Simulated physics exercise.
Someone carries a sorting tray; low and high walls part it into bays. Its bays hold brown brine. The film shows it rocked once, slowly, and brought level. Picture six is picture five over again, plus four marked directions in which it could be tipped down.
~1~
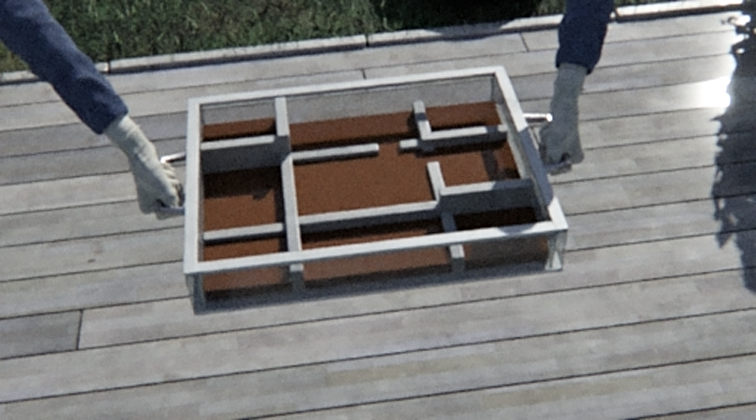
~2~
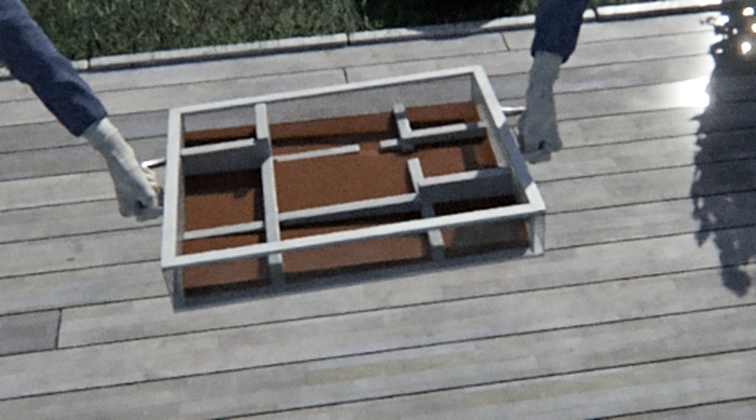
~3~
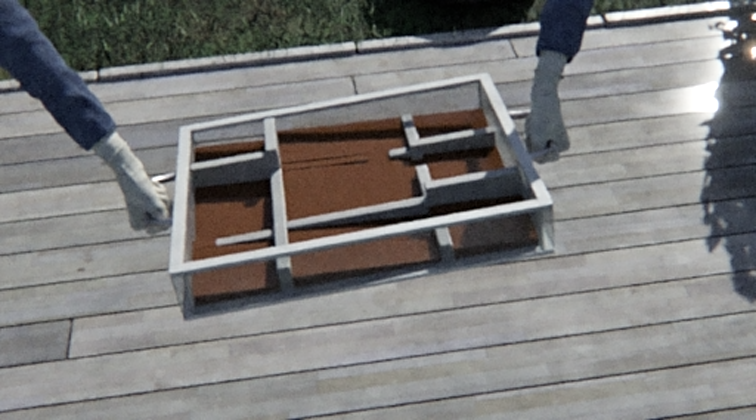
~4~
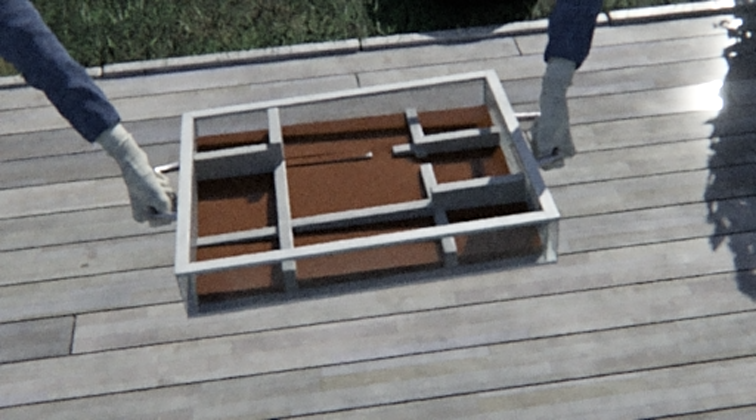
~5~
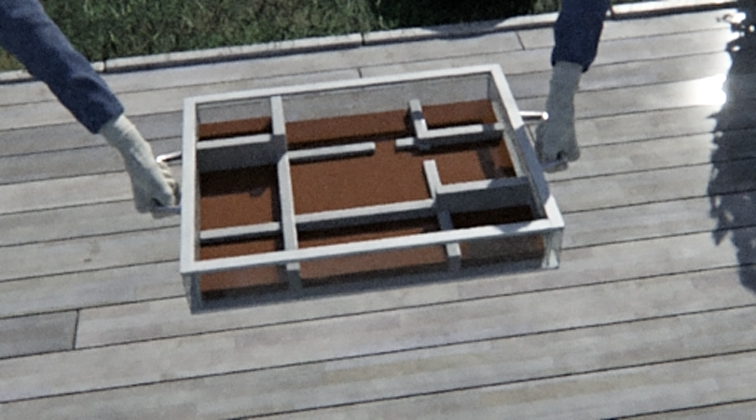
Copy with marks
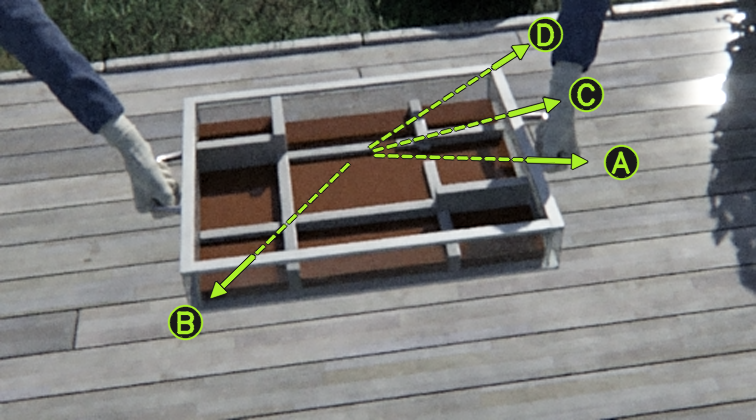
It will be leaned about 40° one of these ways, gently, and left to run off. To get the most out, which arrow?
Best: B.
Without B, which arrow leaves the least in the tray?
The answer is D.
On the marked copy, A ends at (581, 161); B ends at (214, 293); C ends at (554, 102); D ends at (524, 47).
Choosing A, about 35 % stays in the tray, the largest part in the front right bay.
Choosing B, about 18 % stays in the tray, the largest part in the front left bay.
Choosing C, about 37 % stays in the tray, the largest part in the back right bay.
Choosing D, about 23 % stays in the tray, the largest part in the back right bay.
